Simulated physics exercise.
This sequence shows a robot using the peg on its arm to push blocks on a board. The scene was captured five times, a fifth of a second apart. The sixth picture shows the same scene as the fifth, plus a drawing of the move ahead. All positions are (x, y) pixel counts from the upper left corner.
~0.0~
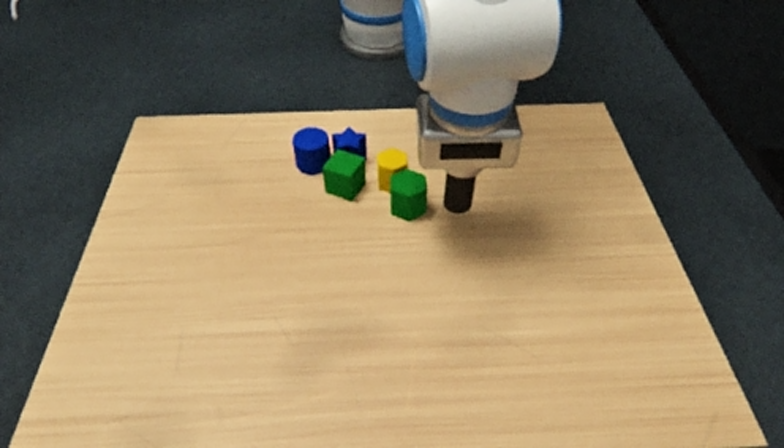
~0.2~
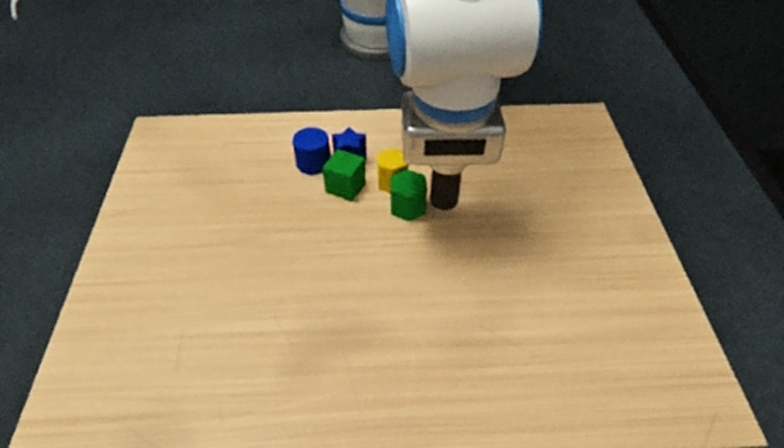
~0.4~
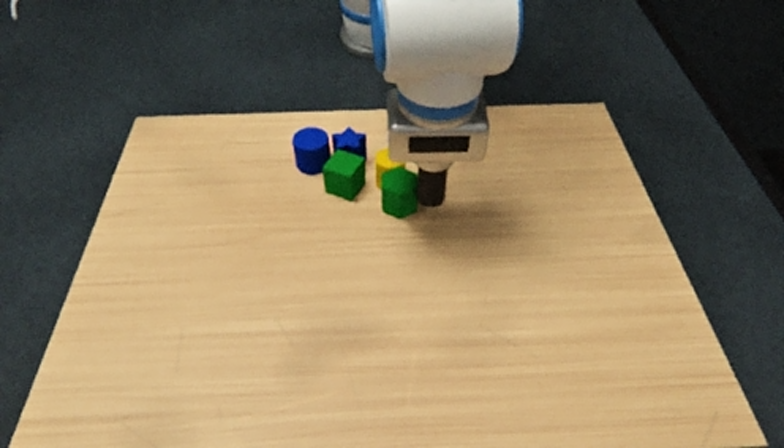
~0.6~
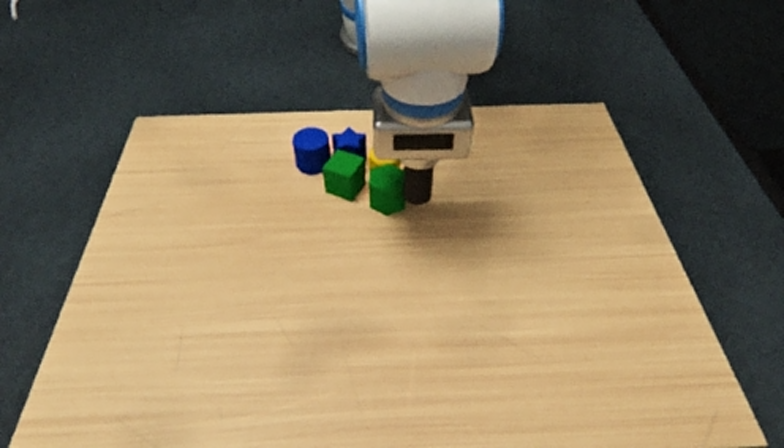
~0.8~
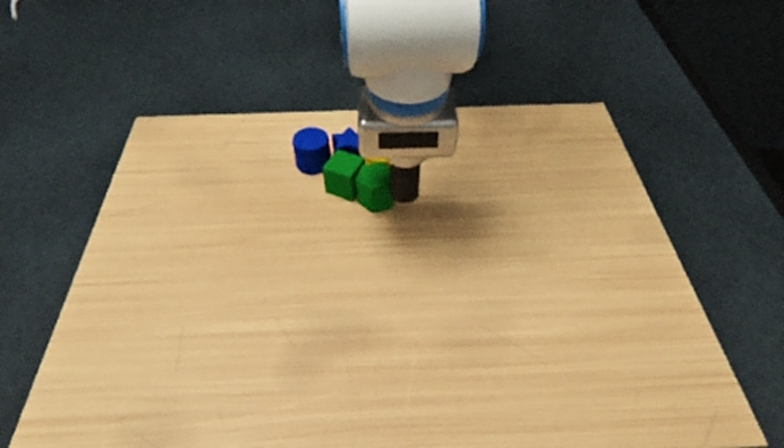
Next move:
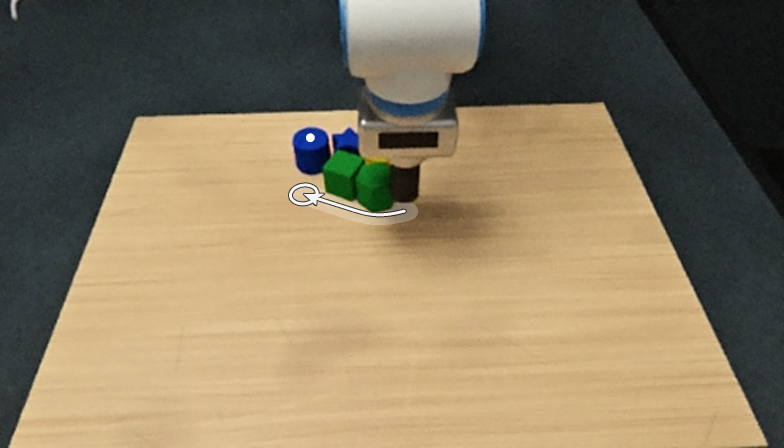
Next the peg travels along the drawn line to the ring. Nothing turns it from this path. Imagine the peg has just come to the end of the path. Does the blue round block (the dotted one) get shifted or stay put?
It is no longer where it was.
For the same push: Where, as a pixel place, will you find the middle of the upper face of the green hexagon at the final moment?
I'd guess (294, 148).
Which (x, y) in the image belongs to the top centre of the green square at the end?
It is at (301, 128).
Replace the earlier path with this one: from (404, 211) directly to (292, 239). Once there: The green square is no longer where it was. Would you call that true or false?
The claim holds.
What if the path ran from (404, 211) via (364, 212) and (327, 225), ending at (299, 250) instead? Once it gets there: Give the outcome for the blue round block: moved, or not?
It's moved.
The drawn path runs from (404, 211) over (369, 214) and (336, 204) to (304, 194); the dot is on the blue round block.
On the path given first. One third of the way, peg at (367, 197); blue round block at (308, 136); green square at (327, 154), turned 20° clockwise; blue star at (346, 135), turned 30° clockwise; green hexagon at (347, 172), turned 30° clockwise.
Two thirds of the way, peg at (334, 187); blue round block at (296, 121); green square at (311, 140), turned 40° clockwise; blue star at (346, 134), turned 35° clockwise; green hexagon at (319, 160), turned 50° clockwise.
At the end, peg at (301, 177); blue round block at (292, 107); green square at (301, 128), turned 65° clockwise; blue star at (346, 134), turned 35° clockwise; green hexagon at (294, 148), turned 75° clockwise.
